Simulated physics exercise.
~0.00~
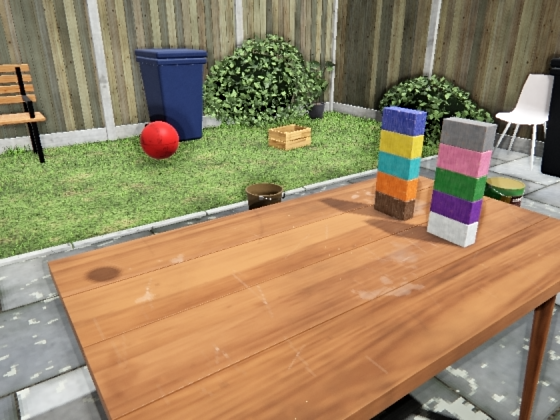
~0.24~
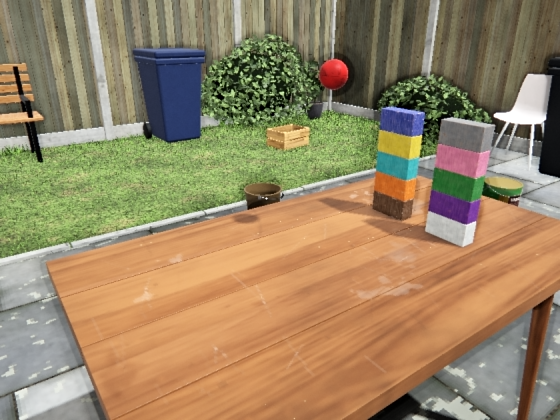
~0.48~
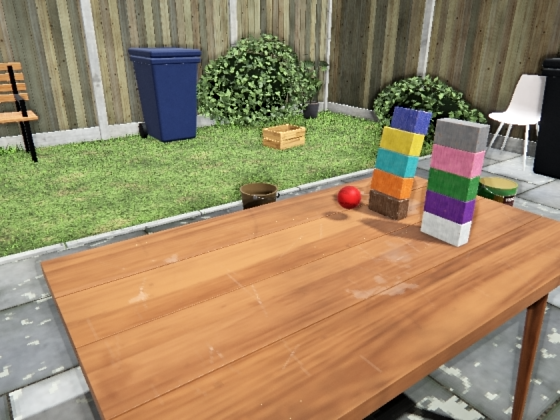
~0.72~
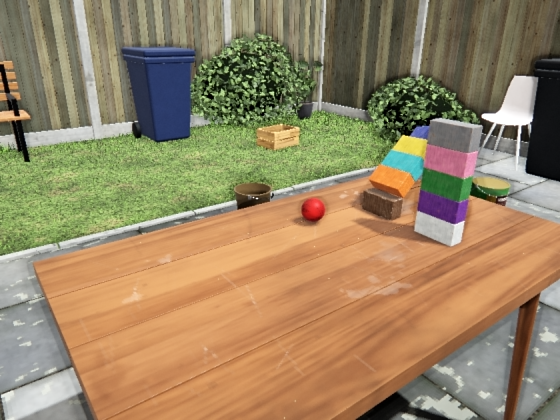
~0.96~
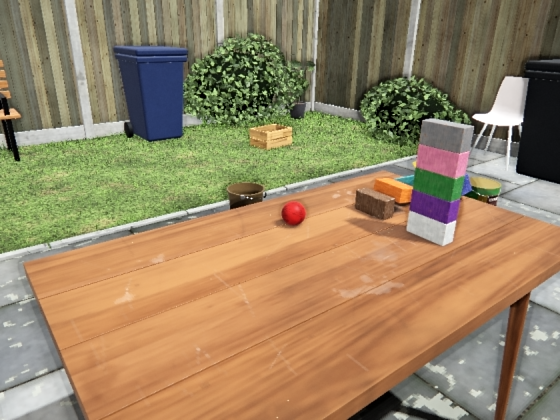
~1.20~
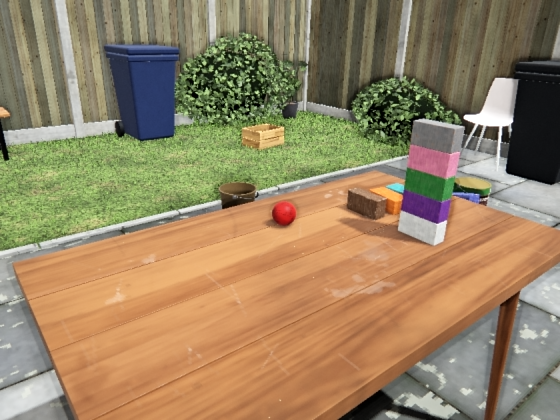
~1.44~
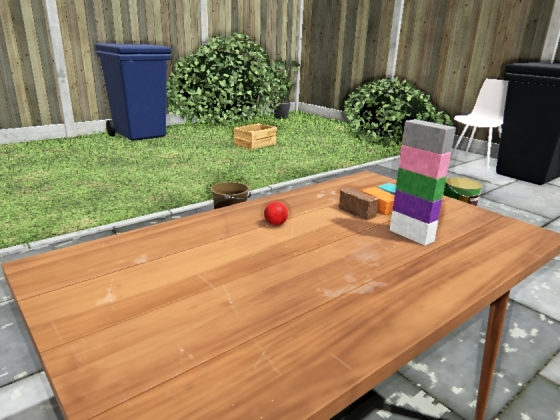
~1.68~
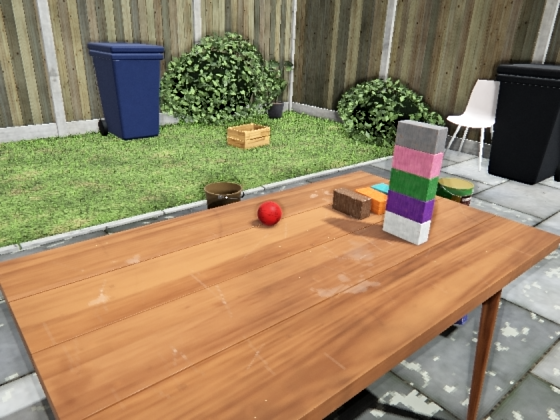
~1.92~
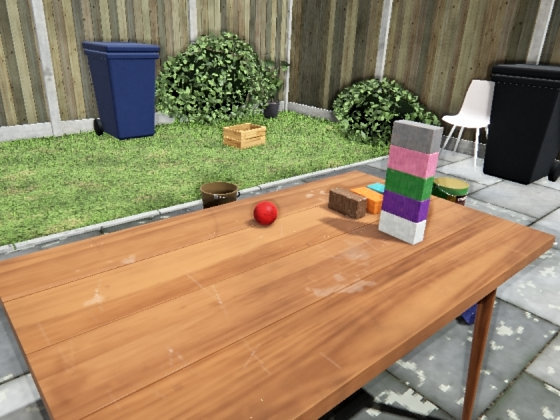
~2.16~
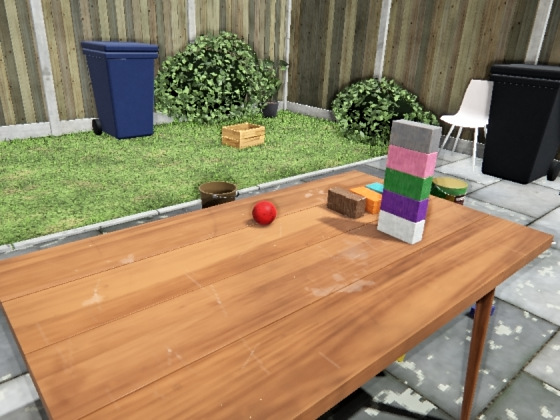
A red ball flies across a fenced backyard towards two block towers standing on the right of a wooden table, seen from slightly above. Behind the table are a lawn, a blue bin, leafy bushes and a wooden crate. The ball strikes the left tower of blue, yellow, turquoise, orange and brown blocks, then rebounds left. The upper blocks lean right and topple behind the other tower, while the view pans slightly right. The ball settles on the tabletop, the turquoise and orange blocks lie beside the unmoved brown one, and the grey, pink, green, purple and white tower still stands.
